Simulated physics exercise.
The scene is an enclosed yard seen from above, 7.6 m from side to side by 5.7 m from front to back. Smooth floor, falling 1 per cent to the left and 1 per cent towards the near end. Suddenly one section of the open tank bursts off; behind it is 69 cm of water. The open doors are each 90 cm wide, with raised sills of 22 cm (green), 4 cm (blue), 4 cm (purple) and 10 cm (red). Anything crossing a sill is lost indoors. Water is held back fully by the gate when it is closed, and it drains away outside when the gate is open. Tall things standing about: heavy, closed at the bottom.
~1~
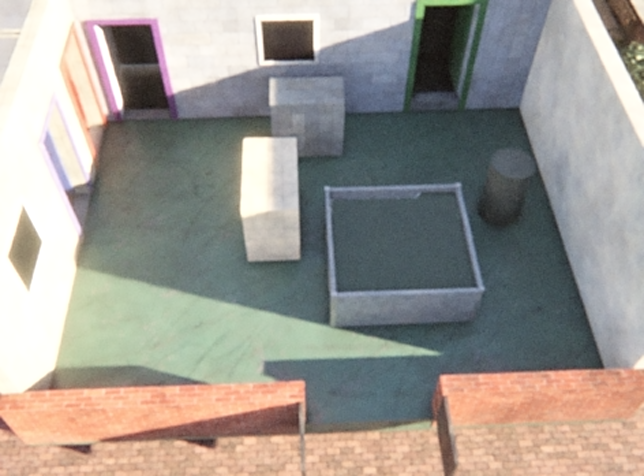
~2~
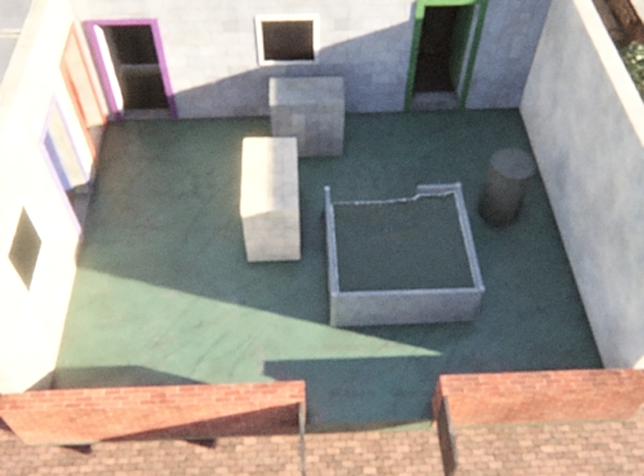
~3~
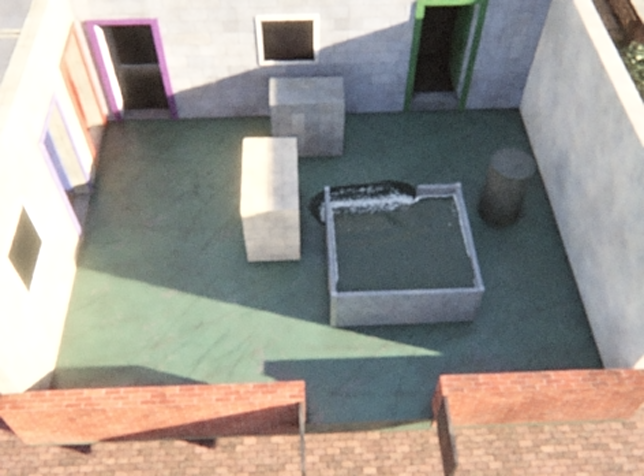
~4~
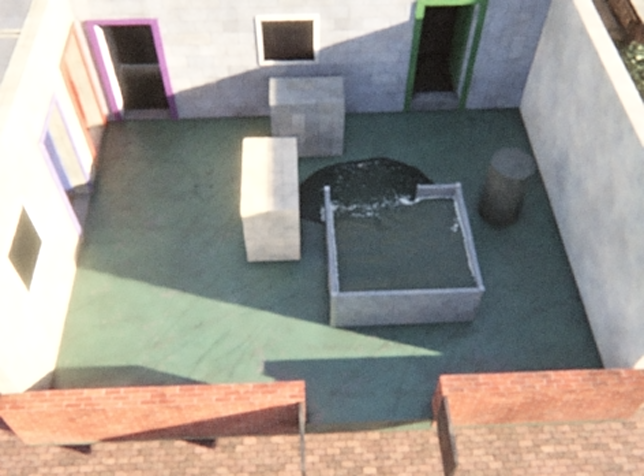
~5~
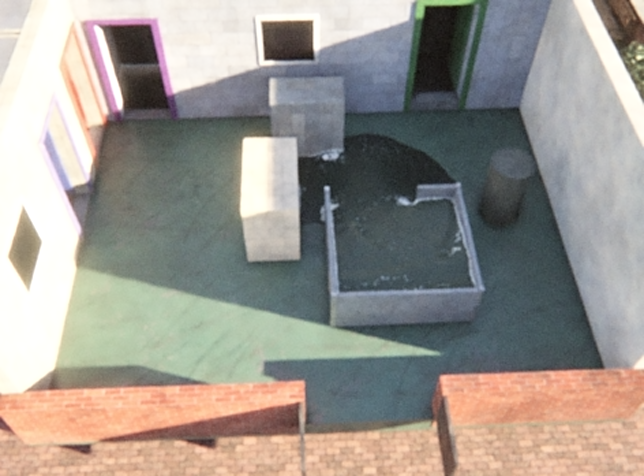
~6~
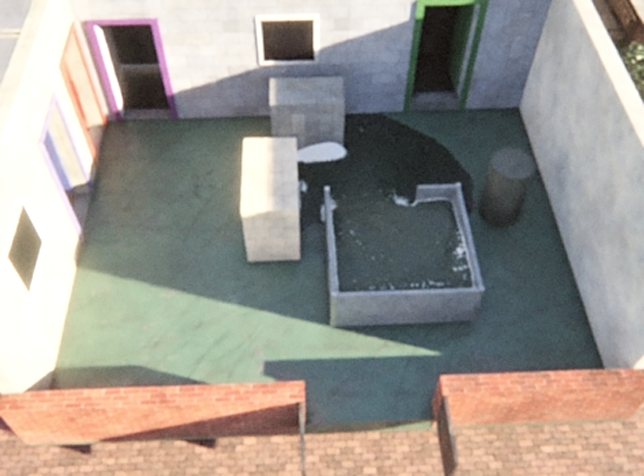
In a walled yard, dark water pours from an open tank's far side and spreads across the green floor.
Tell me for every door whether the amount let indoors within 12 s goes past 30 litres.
Here it is: The green door stays short of it; the blue door goes past it; the purple door goes past it; the red door goes past it.
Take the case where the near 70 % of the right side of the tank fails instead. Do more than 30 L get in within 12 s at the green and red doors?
Door green stays within, door red stays within.
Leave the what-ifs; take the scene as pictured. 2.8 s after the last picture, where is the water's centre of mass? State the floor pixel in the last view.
Near (358, 194).
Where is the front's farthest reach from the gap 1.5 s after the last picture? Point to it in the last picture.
Point: Roughly (111, 153).
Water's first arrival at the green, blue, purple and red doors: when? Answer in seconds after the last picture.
Times: Green 0.3 seconds, blue 1.6 seconds, purple 1.5 seconds, red 1.6 seconds.
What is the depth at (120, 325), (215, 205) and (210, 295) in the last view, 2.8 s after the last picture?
Depths in turn: Roughly 0, 2 and 0 centimetres.
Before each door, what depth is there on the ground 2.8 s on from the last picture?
In centimetres, the green door has 14, the blue door 11, the purple door 4 and the red door 23.
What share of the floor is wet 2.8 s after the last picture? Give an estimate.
I'd guess around 50 %.
Then, 0.7 s after the last picture water covers 20 % of the floor and is deepest (42 cm) near (307, 161); green door 18 cm at the sill, 0 L in, blue door not reached, purple door not reached, red door not reached.
Then, 1.5 s after the last picture water covers 35 % of the floor and is deepest (34 cm) near (373, 116); green door 21 cm at the sill, 0 L in, blue door not reached, purple door 2 cm at the sill, 0 L in, red door not reached.
Then, 2.8 s after the last picture water covers 50 % of the floor and is deepest (25 cm) near (500, 112); green door 14 cm at the sill, 1 L in, blue door 11 cm at the sill, 42 L in, purple door 4 cm at the sill, 3 L in, red door 23 cm at the sill, 29 L in.
Then, 6.3 s after the last picture water covers 85 % of the floor and is deepest (14 cm) near (44, 418); green door 7 cm at the sill, 1 L in, blue door 8 cm at the sill, 92 L in, purple door 9 cm at the sill, 50 L in, red door 12 cm at the sill, 113 L in.
Then, 11.3 s after the last picture water covers 100 % of the floor and is deepest (12 cm) near (44, 418); green door 3 cm at the sill, 1 L in, blue door 7 cm at the sill, 126 L in, purple door 5 cm at the sill, 88 L in, red door 7 cm at the sill, 116 L in.
